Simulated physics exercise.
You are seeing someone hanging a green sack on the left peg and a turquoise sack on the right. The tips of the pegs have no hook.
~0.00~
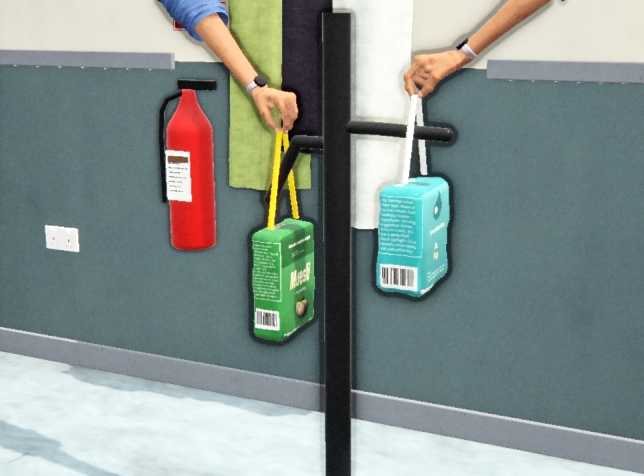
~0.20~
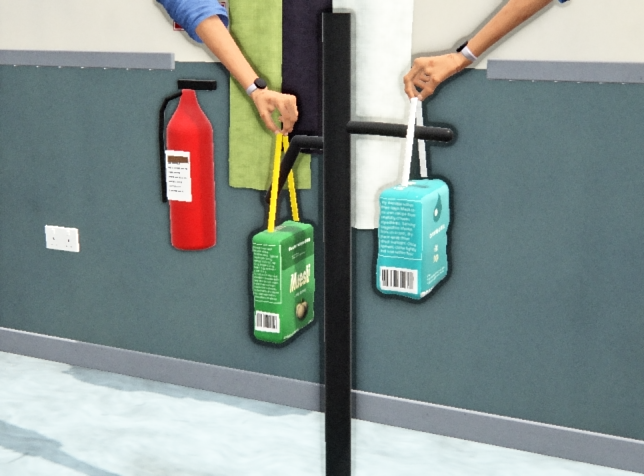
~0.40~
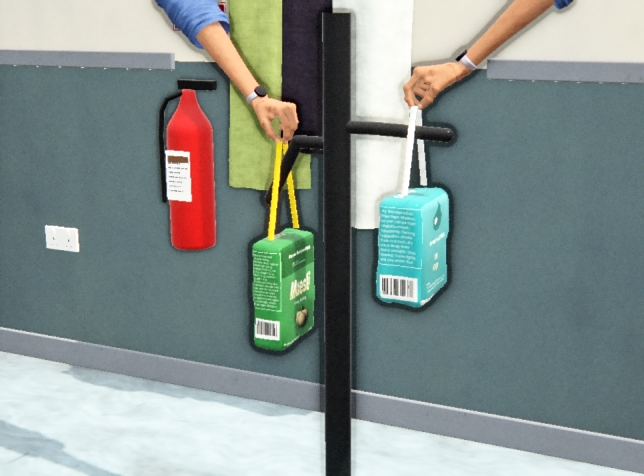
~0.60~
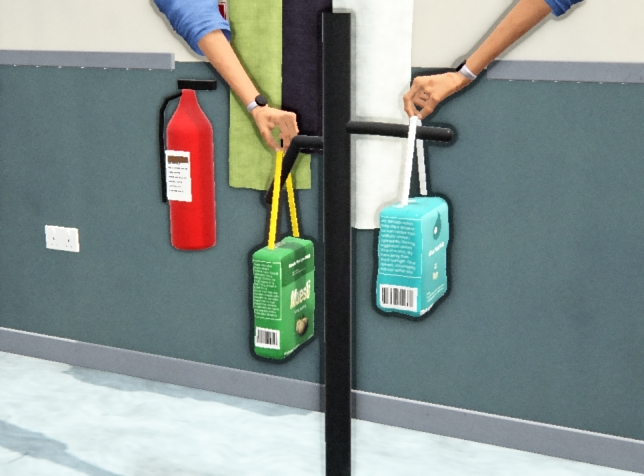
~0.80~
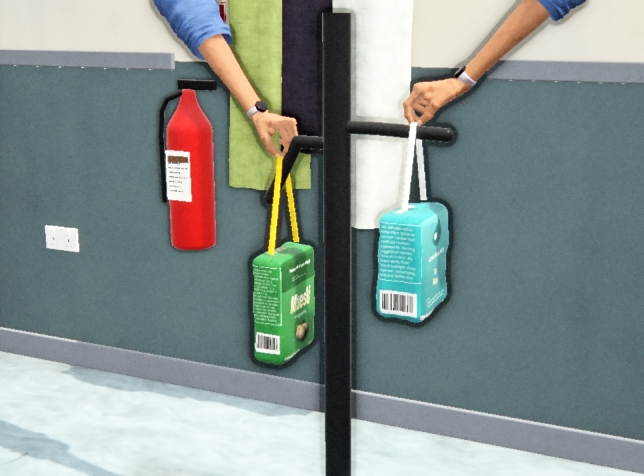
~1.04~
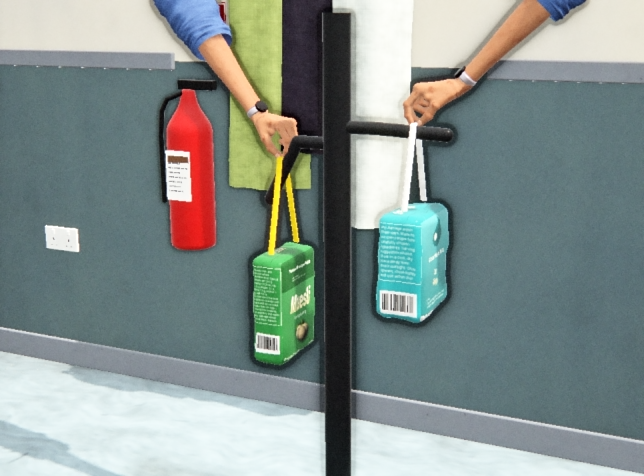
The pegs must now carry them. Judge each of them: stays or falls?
At the end, the green sack is going to come off the peg; the turquoise sack is going to keep hanging there.
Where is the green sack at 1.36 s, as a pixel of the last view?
Position then: (287, 428).
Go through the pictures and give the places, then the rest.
In the first frame, green sack (285, 279); turquoise sack (414, 235); left peg tip (271, 199); right peg tip (447, 135).
In the second frame, green sack (285, 281); turquoise sack (414, 237).
In the third frame, green sack (285, 288); turquoise sack (414, 245).
In the fourth frame, green sack (285, 297); turquoise sack (413, 255).
In the fifth frame, green sack (285, 302); turquoise sack (413, 260).
In the sixth frame, green sack (285, 302); turquoise sack (413, 261); left peg tip (271, 199), sloping steeply down; right peg tip (447, 135), about level.
By 1.36 s, green sack falling near (287, 428); turquoise sack on its peg near (413, 262).
By 1.68 s, green sack on the floor; turquoise sack on its peg near (412, 263).
When it is over, green sack on the floor; turquoise sack on its peg near (413, 262). The green sack drops to the floor and the turquoise sack remains on its peg.
